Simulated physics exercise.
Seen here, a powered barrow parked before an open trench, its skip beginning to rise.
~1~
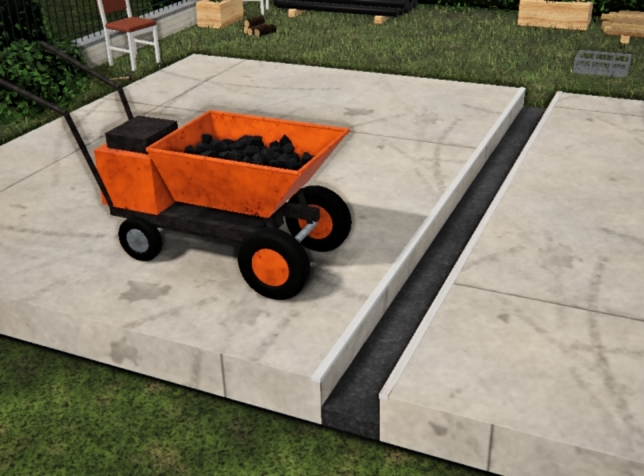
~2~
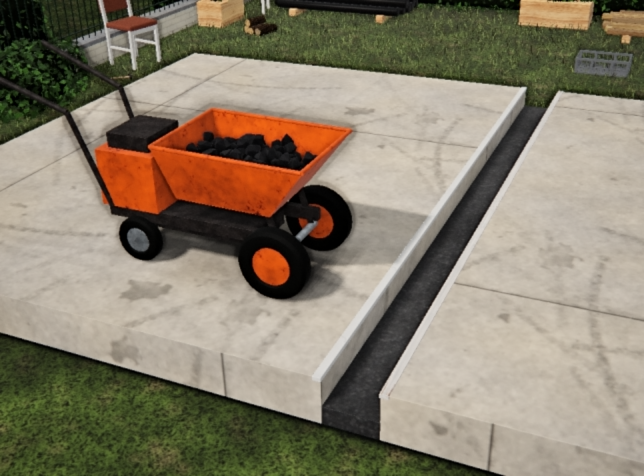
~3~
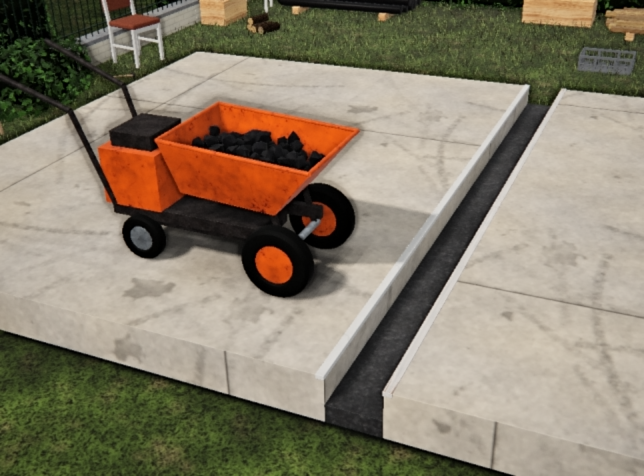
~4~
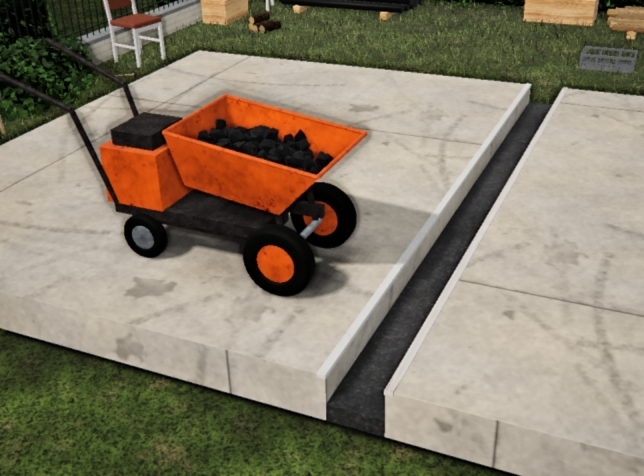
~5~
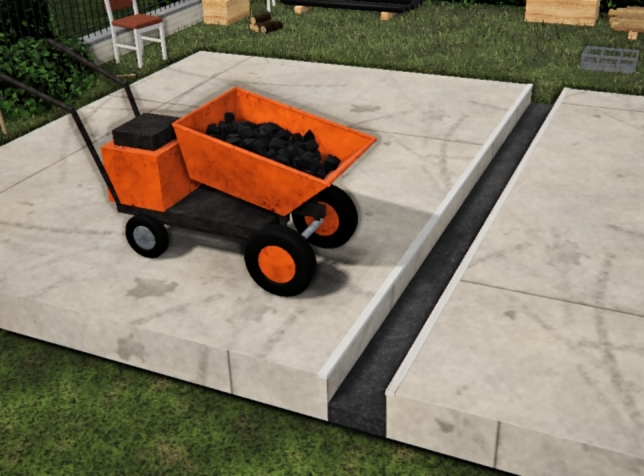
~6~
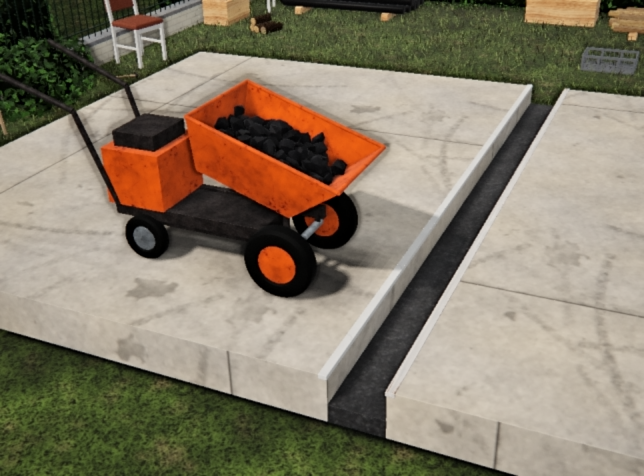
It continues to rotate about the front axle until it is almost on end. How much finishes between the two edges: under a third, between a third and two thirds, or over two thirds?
Past the two-thirds mark.
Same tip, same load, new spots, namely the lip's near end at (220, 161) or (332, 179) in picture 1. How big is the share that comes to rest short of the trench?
Try 1 about 60 %, try 2 about 0 %.
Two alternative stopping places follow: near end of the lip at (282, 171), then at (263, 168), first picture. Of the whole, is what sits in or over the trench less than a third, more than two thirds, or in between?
Well, for the first stop the answer is beyond two thirds, and for the second it is beyond two thirds.
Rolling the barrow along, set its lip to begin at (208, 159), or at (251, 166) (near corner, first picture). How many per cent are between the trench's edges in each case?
Roughly 20 percent the first time, roughly 70 percent the second.
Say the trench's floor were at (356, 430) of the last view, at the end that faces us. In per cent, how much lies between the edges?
Something like 80 %.
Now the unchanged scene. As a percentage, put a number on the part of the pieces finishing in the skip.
It works out to some 0 percent.
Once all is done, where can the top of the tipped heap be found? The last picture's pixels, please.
At about (457, 285).
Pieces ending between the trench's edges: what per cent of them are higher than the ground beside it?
I'd put it near 15 per cent.
Just after the last frame, skip tipped steeply; every one in the skip.
A moment on, skip tipped steeply; the larger part in the skip; about a tenth in or heaped over the trench; just a few beyond it; just a few falling.
Further on, skip tipped right over; about a tenth in the skip; roughly two thirds in or heaped over the trench; roughly a quarter beyond it.
When it is over, skip tipped right over; the larger part in or heaped over the trench; roughly a quarter beyond it.
